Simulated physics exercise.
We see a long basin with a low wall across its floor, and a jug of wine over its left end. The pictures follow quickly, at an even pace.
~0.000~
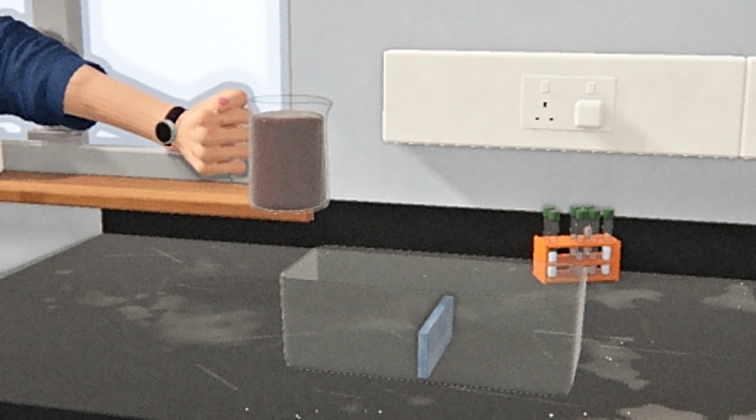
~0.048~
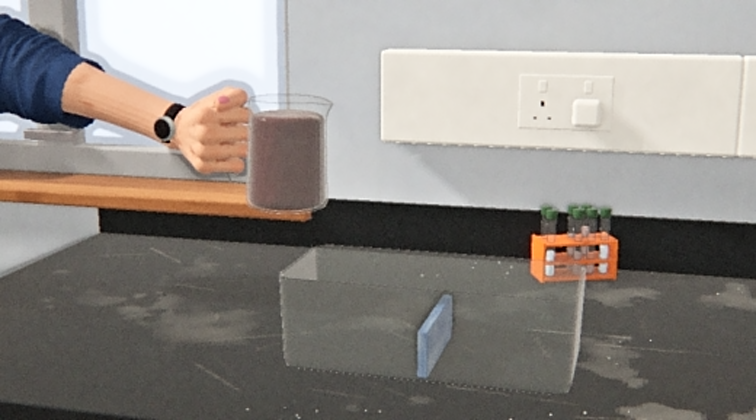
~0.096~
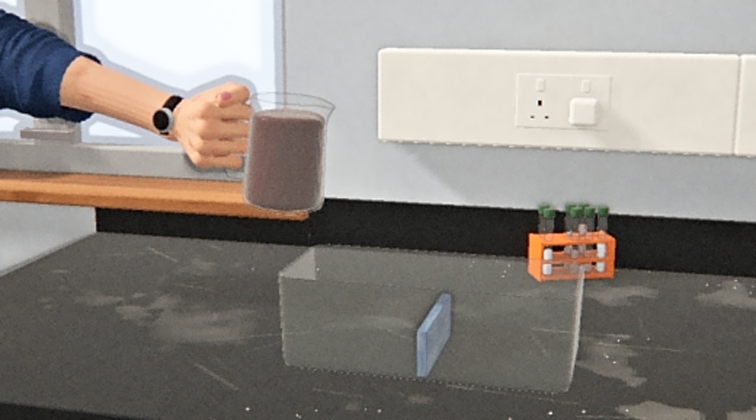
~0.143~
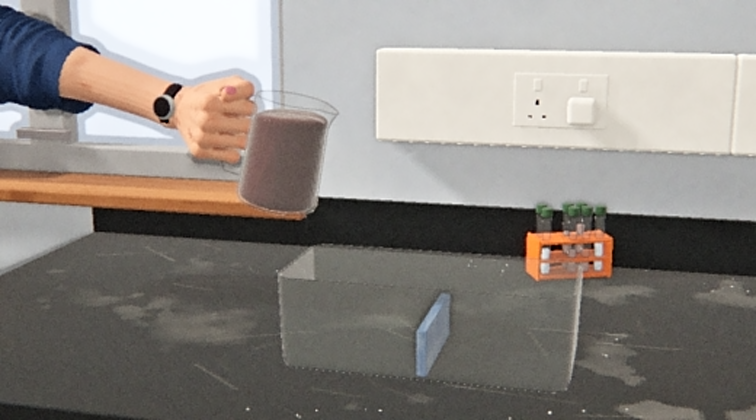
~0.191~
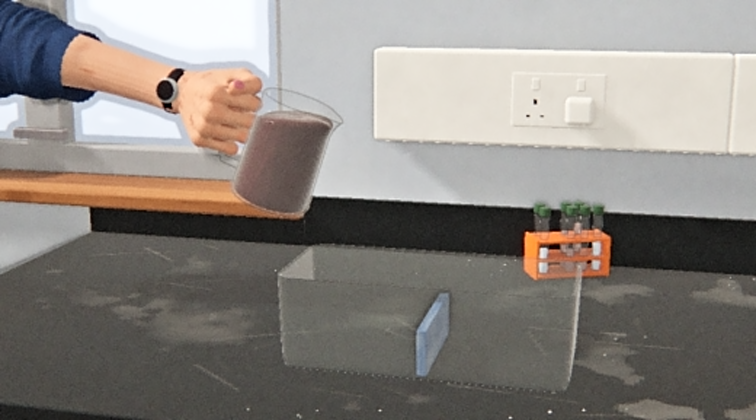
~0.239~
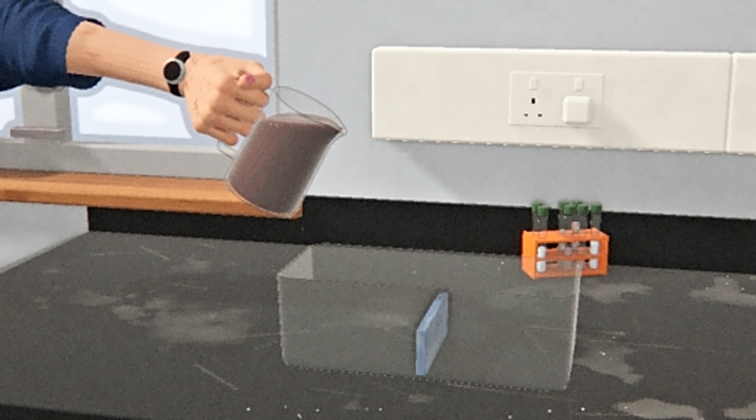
A hand wearing a watch held a jug of dark wine above the left end of a long clear basin with a low blue wall inside, then gradually tilted the jug to the right.
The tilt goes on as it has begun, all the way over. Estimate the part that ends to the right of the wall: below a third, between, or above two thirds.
It comes to not even a third.
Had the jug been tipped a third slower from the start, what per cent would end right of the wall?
Close to 0 per cent.
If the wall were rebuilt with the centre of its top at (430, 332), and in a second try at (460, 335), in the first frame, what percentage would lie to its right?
Near 15 % and 10 %.
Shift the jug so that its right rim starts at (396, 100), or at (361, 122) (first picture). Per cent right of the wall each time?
About 90 and 30 per cent.
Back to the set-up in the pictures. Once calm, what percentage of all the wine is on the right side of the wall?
Some 0 per cent.
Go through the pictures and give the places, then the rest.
In the first picture, it leans 0°; its right rim is at (332, 102); the wine meets the walls at (255, 114) and (325, 117); the long basin's rim runs from (299, 262) to (582, 284); the wall's top is at (437, 315).
In the second picture, it leans 1°; its right rim is at (332, 103); the wine meets the walls at (256, 113) and (324, 117).
In the third picture, it leans 5°; its right rim is at (334, 106); the wine meets the walls at (256, 113) and (325, 118).
In the fourth picture, it leans 12°; its right rim is at (338, 113); the wine meets the walls at (257, 115) and (328, 120).
In the fifth picture, it leans 20°; its right rim is at (343, 121); the wine meets the walls at (254, 134) and (335, 121).
In the sixth picture, it leans 30°; its right rim is at (347, 132); the wine meets the walls at (248, 141) and (343, 125).
A moment on, the jug is tipped on its side and 76 per cent is still to pour, 6 is left of the wall and 0 right of it.
Next, the jug is tipped on its side and 40 per cent is still to pour, 39 is left of the wall and 0 right of it.
Then the jug is tipped on its side and 18 per cent is still to pour, 71 is left of the wall and 1 right of it.
Later the jug is tipped on its side and 9 per cent is still to pour, 83 is left of the wall and 2 right of it.
In the end 94 per cent lies left of the wall, 2 right of it and 2 outside.
